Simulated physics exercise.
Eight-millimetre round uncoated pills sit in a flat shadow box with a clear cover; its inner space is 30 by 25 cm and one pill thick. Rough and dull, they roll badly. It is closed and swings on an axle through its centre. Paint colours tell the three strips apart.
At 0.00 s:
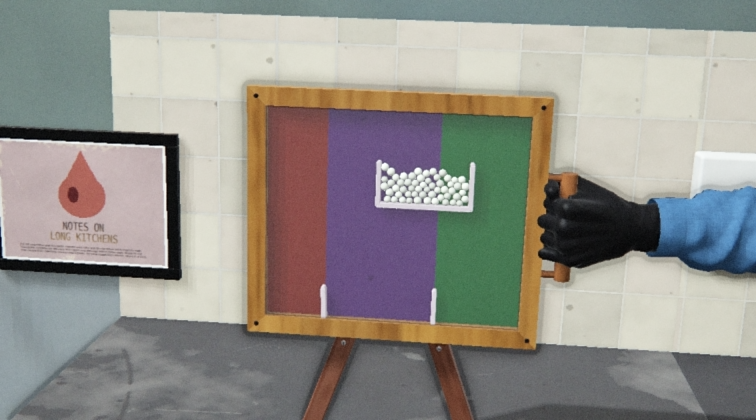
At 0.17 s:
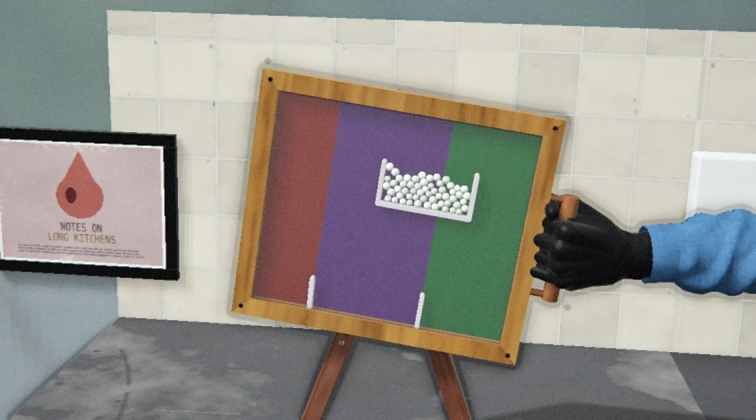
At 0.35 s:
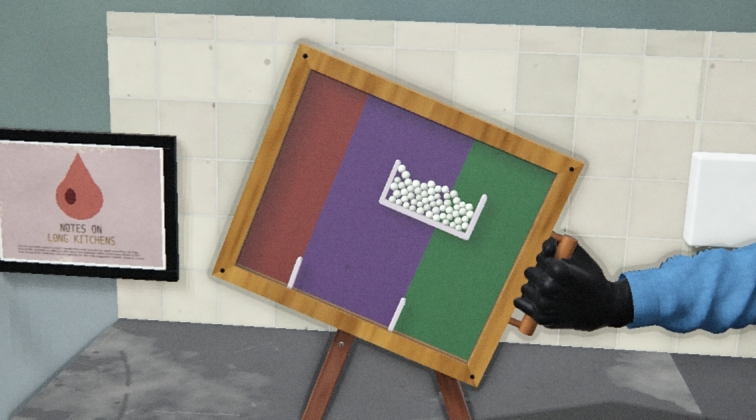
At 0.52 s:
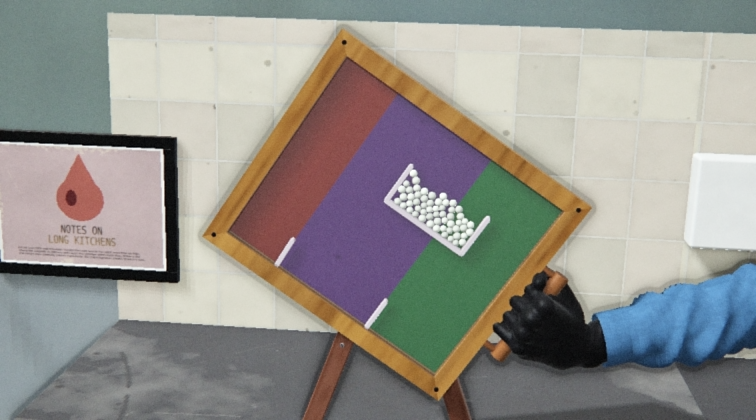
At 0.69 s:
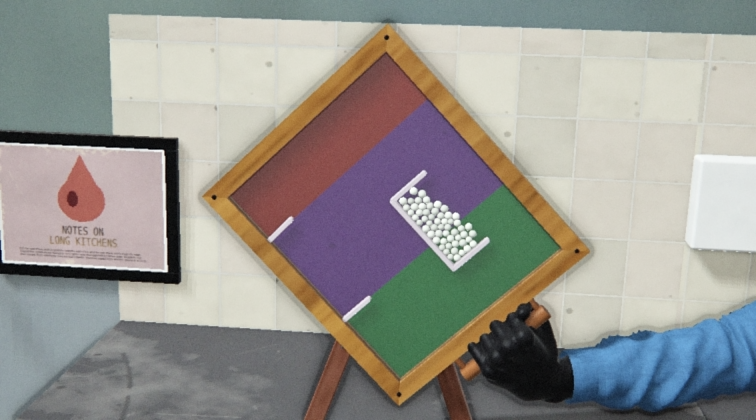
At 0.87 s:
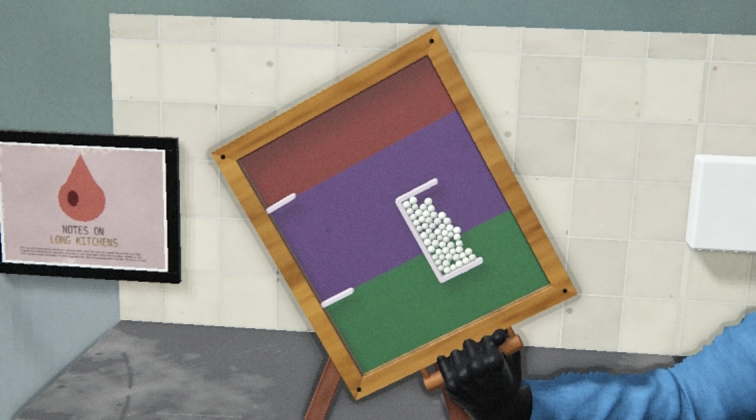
At first, a wooden-framed board with red, purple and green strips sits level, a small white tray of white balls inside it. A black-gloved hand on the right pulls the handle downward, turning the board steadily clockwise until it is steeply tilted, and the balls bunch toward the tray's lower, right-hand wall.
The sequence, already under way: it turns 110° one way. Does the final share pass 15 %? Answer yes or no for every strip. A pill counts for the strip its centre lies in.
Red no, purple no, green yes.
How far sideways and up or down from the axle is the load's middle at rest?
Some 5 cm right and 15 cm below.
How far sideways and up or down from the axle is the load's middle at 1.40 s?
Some 4 cm right and 8 cm below.
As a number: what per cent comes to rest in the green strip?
About 100 per cent.
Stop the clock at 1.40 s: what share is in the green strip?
About 75 per cent.
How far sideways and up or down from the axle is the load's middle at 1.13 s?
About 5 cm right and 4 cm below.
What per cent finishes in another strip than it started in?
Some 70 per cent.
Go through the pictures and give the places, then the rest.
Level; about 60 pills; pills centred (425, 188); top one (385, 167); red (297, 212), purple (382, 217), green (481, 222), in the first picture.
Turned 7° clockwise; pills centred (426, 192); top one (390, 167), in the second picture.
Turned 21° clockwise; pills centred (432, 202); top one (402, 169); wall ends (403, 301), (300, 260), (398, 163) to (485, 198), in the third picture.
Turned 33° clockwise; pills centred (435, 212); top one (414, 174), in the fourth picture.
Turned 46° clockwise; pills centred (441, 226); top one (414, 191), in the fifth picture.
Turned 59° clockwise; pills centred (439, 236); top one (413, 201); red (346, 134), purple (388, 210), green (436, 294), in the sixth picture.
After 1.13 s, it stands 78° clockwise; the pills' middle is 5 cm right of and 4 cm below the centre; purple 50 %, green 50 %.
After 1.40 s, it stands 98° clockwise; the pills' middle is 4 cm right of and 8 cm below the centre; purple 25 %, green 75 %.
After 1.63 s, it stands 110° clockwise; the pills' middle is 4 cm right of and 13 cm below the centre; green 100 %.
At rest by 2.9 s, it stands 110° clockwise; red 0 %, purple 0 %, green 100 %.
